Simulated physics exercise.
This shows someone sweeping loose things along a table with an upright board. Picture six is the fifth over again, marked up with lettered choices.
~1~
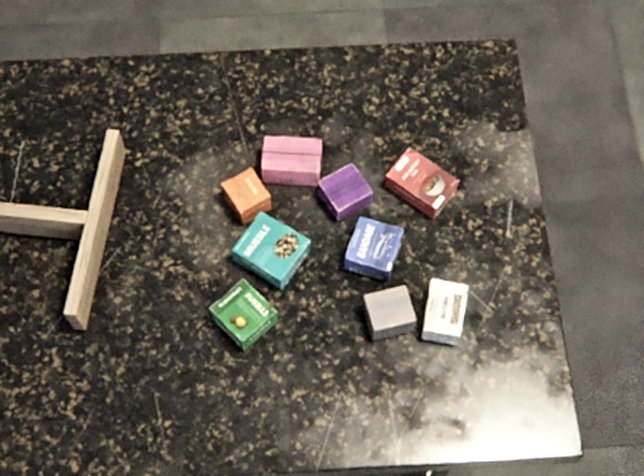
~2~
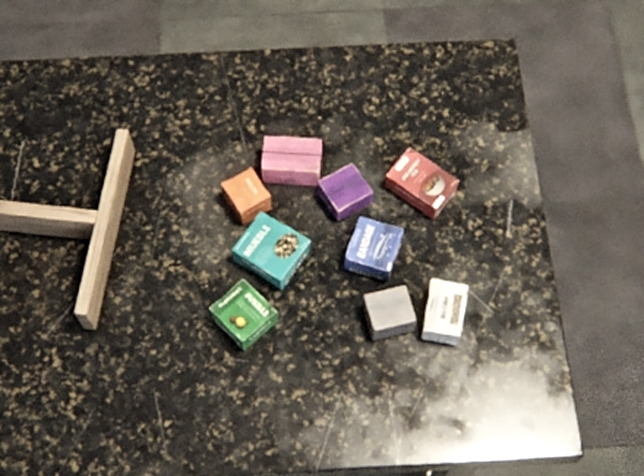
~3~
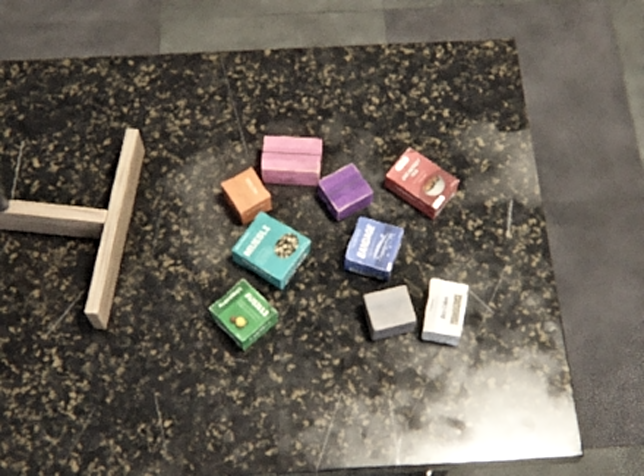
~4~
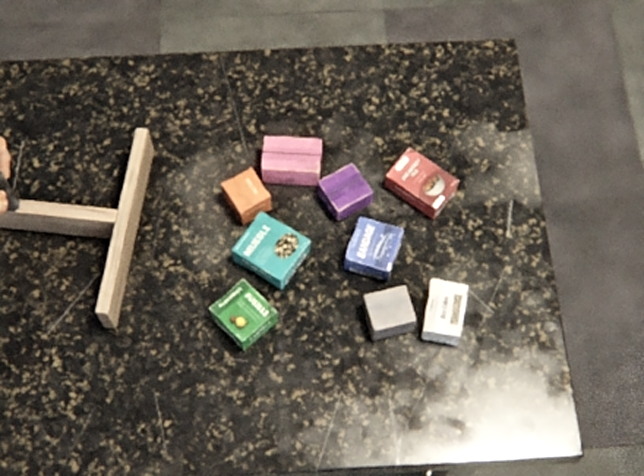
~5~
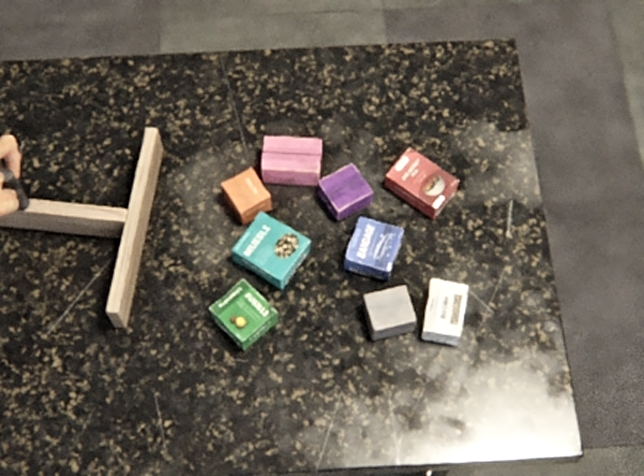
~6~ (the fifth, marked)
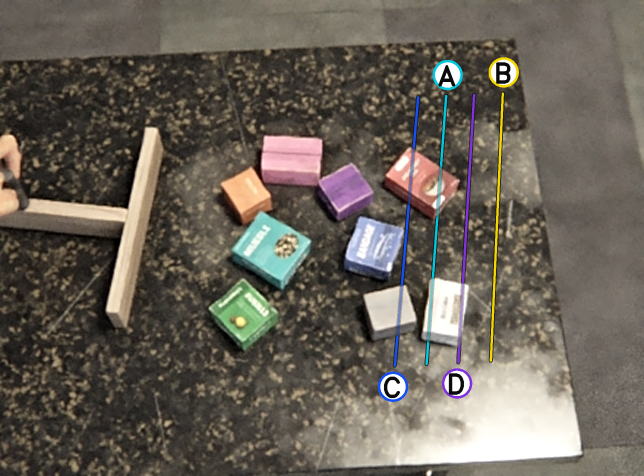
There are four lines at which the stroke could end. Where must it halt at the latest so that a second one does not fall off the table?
Line D.
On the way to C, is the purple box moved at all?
By then, yes.
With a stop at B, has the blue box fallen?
Yes.
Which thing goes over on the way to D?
The red packet goes over.
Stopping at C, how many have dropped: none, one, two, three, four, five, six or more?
In all, none.
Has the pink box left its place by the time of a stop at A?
By then, yes.
On the marked copy, A at (437, 222); B at (497, 219); C at (407, 223); D at (467, 220).
With D. Early on, board (253, 210); pink box (315, 152); green packet (281, 318).
Further on, board (373, 204); red packet (478, 183); white box (478, 315).
At the end, board (467, 200); red packet over the edge; blue box (535, 233); one fallen.
As for the rest, A is within the limit but short; B drops three; C is within the limit but short.
